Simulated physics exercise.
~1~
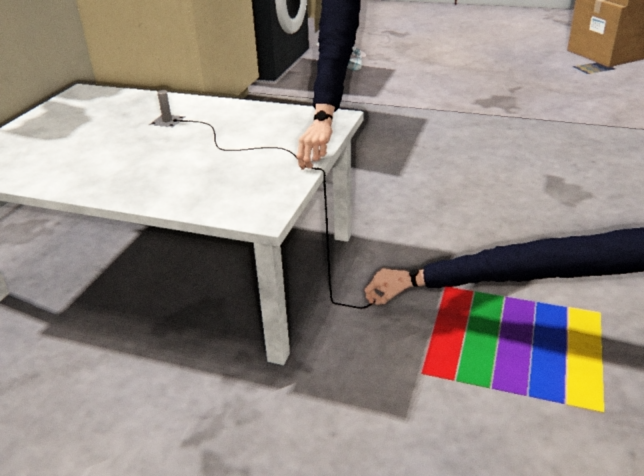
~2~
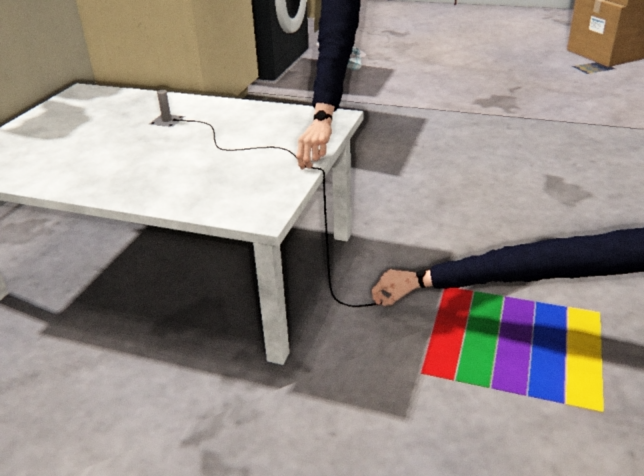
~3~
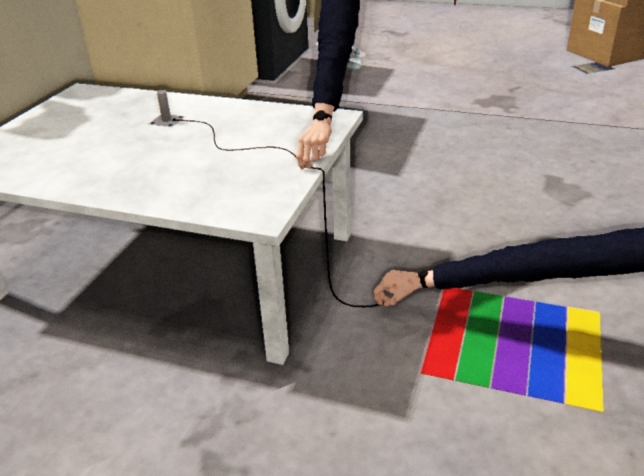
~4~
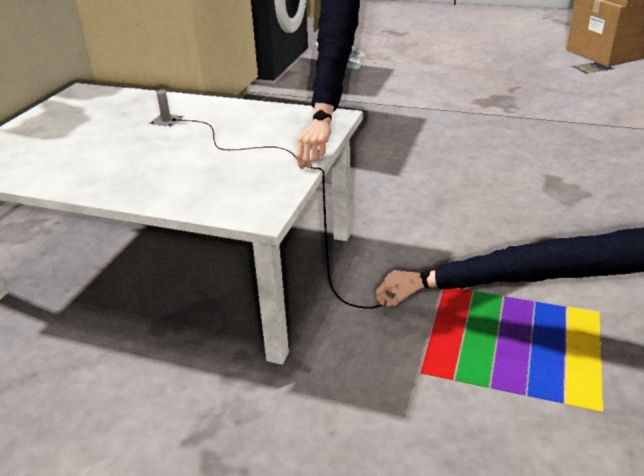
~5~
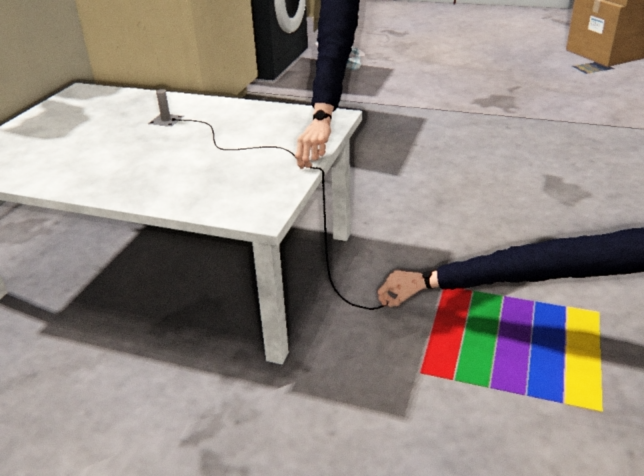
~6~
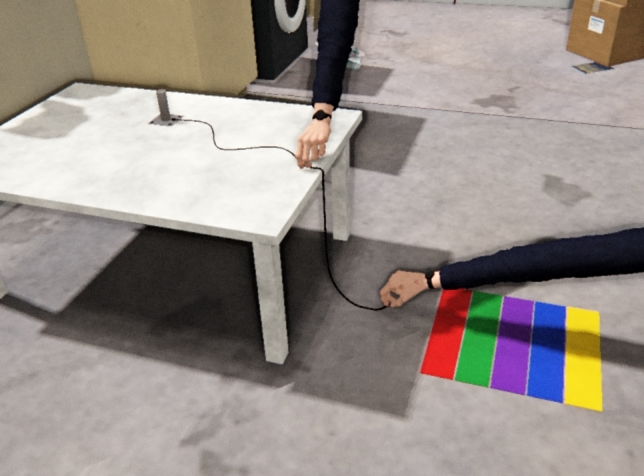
Beside a white table, a hand slowly draws a dark cord's end slightly right.
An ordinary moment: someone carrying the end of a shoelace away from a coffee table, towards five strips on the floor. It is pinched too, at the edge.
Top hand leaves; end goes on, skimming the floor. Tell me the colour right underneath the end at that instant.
Right underneath is purple.
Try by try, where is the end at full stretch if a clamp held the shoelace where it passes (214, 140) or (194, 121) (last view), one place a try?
It ends up at (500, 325) the first time and at (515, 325) the second time.
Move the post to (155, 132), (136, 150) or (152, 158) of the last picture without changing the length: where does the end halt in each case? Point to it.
(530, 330), (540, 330) and (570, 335).
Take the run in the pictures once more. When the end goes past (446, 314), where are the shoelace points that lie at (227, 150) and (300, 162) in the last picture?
Point one: (255, 144); point two: (326, 173).
Early on, end near (446, 314); over red.
Midway, end near (491, 322); over green.
At the end of the slack, end near (518, 327); over purple. The purple one.
